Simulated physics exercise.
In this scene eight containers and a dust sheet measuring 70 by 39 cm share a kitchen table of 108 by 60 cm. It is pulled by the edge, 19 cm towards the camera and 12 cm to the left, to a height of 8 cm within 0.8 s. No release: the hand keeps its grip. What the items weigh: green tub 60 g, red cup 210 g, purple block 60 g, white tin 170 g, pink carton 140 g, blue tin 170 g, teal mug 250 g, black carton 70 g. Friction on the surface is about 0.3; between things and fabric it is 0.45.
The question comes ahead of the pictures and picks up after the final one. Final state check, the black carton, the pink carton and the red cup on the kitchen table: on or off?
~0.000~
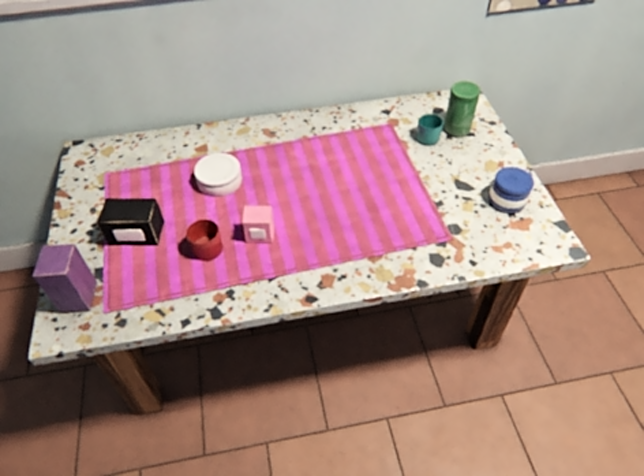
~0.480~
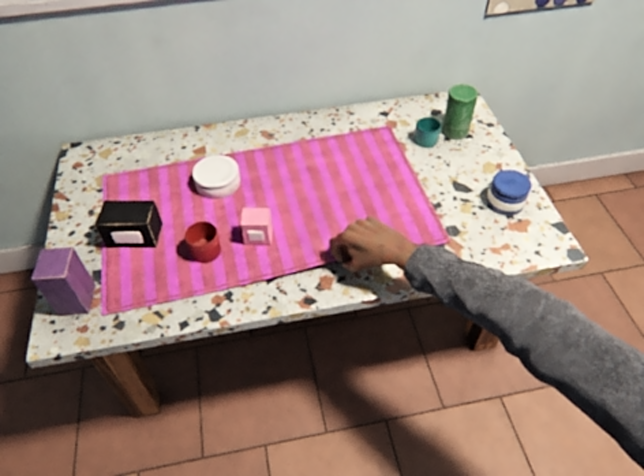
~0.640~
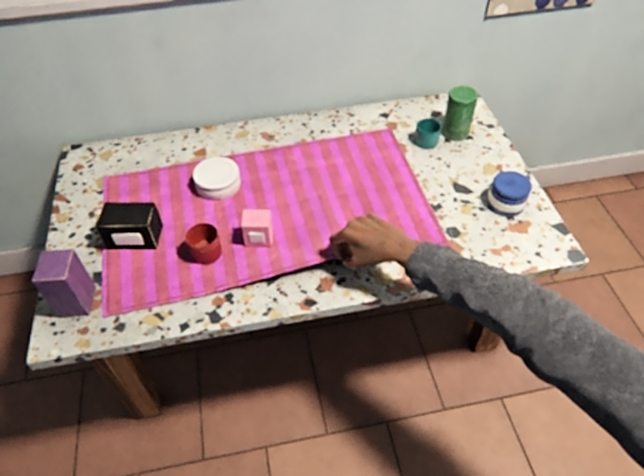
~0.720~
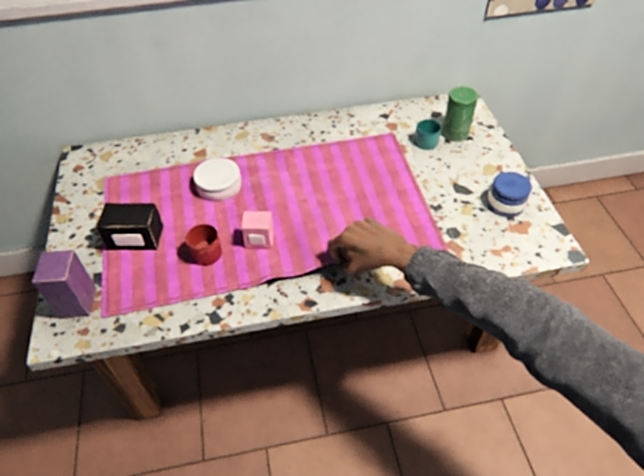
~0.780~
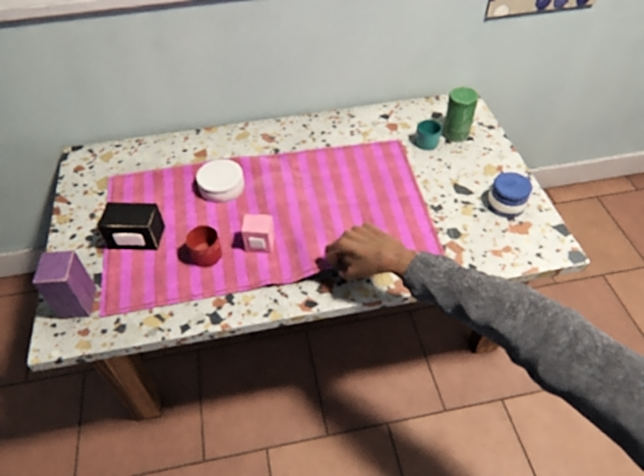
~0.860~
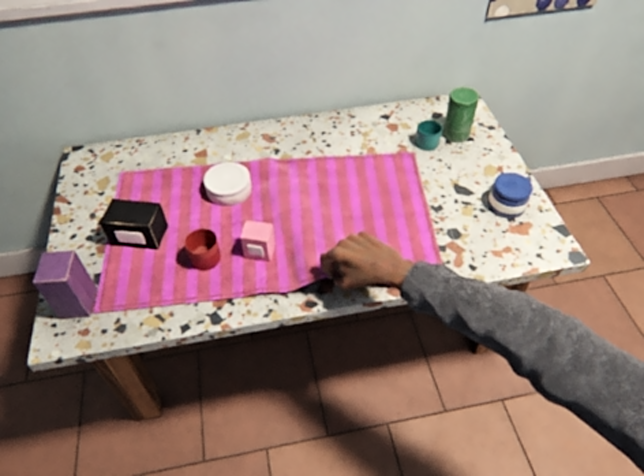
Black carton: On; pink carton: On; red cup: On.
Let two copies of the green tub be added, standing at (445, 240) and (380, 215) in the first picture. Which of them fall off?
The first one tips off, and the other tips off.
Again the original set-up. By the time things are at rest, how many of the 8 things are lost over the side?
That gives 0.
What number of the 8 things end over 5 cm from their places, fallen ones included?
It adds up to 4.
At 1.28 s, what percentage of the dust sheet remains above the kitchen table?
Some 80 in a hundred.
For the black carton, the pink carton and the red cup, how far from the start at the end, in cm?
About: Black carton 6 cm, pink carton 15 cm, red cup 10 cm.
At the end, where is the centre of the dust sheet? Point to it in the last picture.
I'd point to about (292, 277).
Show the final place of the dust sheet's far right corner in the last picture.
It settles at roughly (447, 243).
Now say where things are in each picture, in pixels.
The first picture shows shows, black carton (127, 209); pink carton (257, 214); red cup (203, 231); dust sheet corners (105, 174) (391, 123) (453, 239).
The second picture shows shows, dust sheet corners (104, 176) (390, 125); grip (342, 259).
The third picture shows shows, dust sheet corners (104, 178) (391, 128); grip (342, 257).
The fourth picture shows shows, dust sheet corners (105, 178) (394, 133); grip (340, 262).
The fifth picture shows shows, white tin (219, 174); pink carton (257, 223); dust sheet corners (110, 177) (400, 139); grip (338, 267).
The sixth picture shows shows, black carton (130, 211); pink carton (256, 230); red cup (201, 241); dust sheet corners (120, 172) (448, 285); grip (334, 276).
At 1.0 s, 95 % of the dust sheet is still over the top; pink carton 7 cm off its start, red cup 3 cm off its start, black carton 2 cm off its start.
At 1.1 s, 85 % of the dust sheet is still over the top; pink carton 11 cm off its start, red cup 5 cm off its start, black carton 4 cm off its start.
At 1.3 s, 80 % of the dust sheet is still over the top; pink carton 15 cm off its start at (249, 279), red cup 8 cm off its start at (199, 268), black carton 6 cm off its start at (155, 213).
At 1.4 s, 75 % of the dust sheet is still over the top; pink carton 17 cm off its start, red cup 9 cm off its start, black carton 6 cm off its start.
At 3.0 s, 75 % of the dust sheet is still over the top; pink carton 16 cm off its start at (250, 286), red cup 9 cm off its start at (199, 274), black carton 6 cm off its start at (158, 216), white tin 18 cm off its start at (269, 216).
